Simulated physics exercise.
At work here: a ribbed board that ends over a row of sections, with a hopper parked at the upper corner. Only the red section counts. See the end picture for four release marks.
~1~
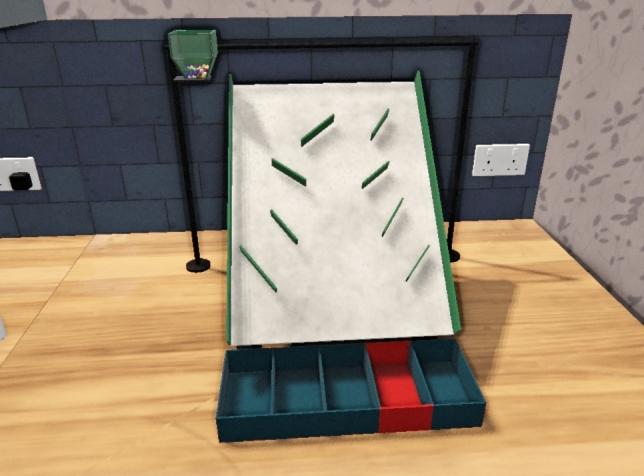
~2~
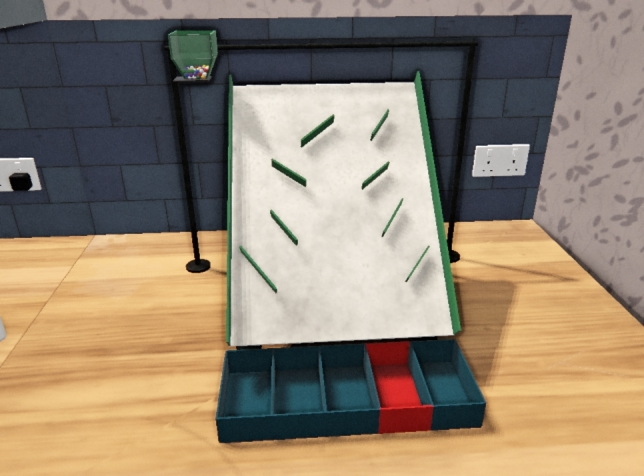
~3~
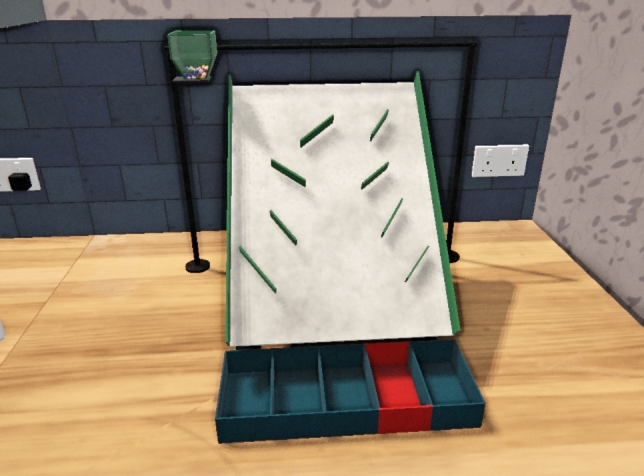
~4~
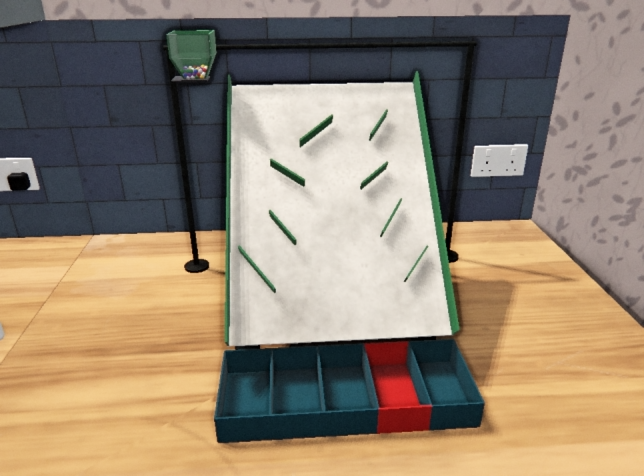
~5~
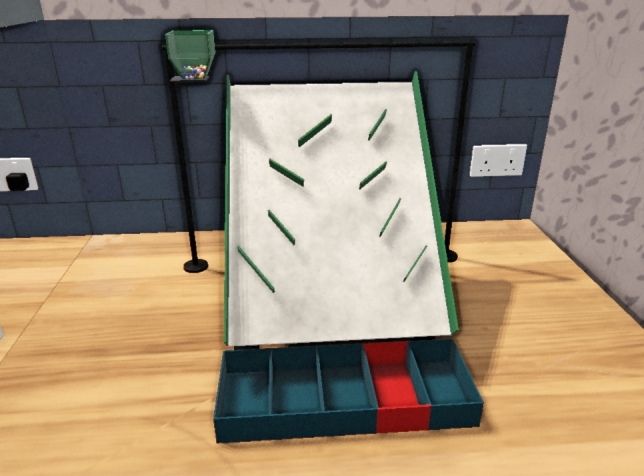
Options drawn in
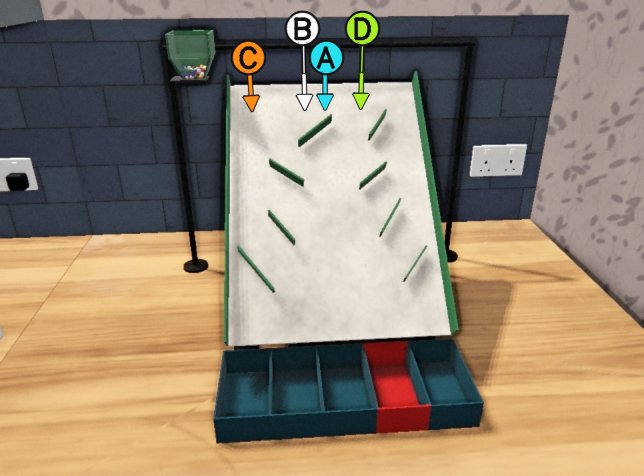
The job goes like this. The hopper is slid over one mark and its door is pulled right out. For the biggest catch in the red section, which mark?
Go for B.
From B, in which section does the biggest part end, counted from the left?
The fourth from the left.
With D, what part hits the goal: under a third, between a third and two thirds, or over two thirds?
Under a third.
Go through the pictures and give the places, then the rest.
In the first frame, hopper near (197, 73), round plastic beads, door shut.
In the second frame, ribs (301, 140) to (334, 114), (372, 134) to (389, 109), (272, 159) to (306, 180).
In the third frame, ribs (363, 183) to (389, 162), (270, 210) to (296, 240), (384, 232) to (403, 198).
In the fourth frame, ribs (239, 246) to (275, 289), (407, 278) to (428, 245).
In the fifth frame, red section near (403, 418), number 4 of 5 from the left.
On the marked copy, mark A meets the board at (325, 104); mark B meets the board at (304, 104); mark C meets the board at (251, 105); mark D meets the board at (360, 103).
With A, close to a third in the red section, close to half in other sections, a small share outside the box.
With B, close to half in the red section, close to a third in other sections, a small share outside the box.
With C, a small share in the red section, close to two thirds in other sections, close to a quarter outside the box.
With D, only a few in the red section, the bulk in other sections, a small share outside the box.
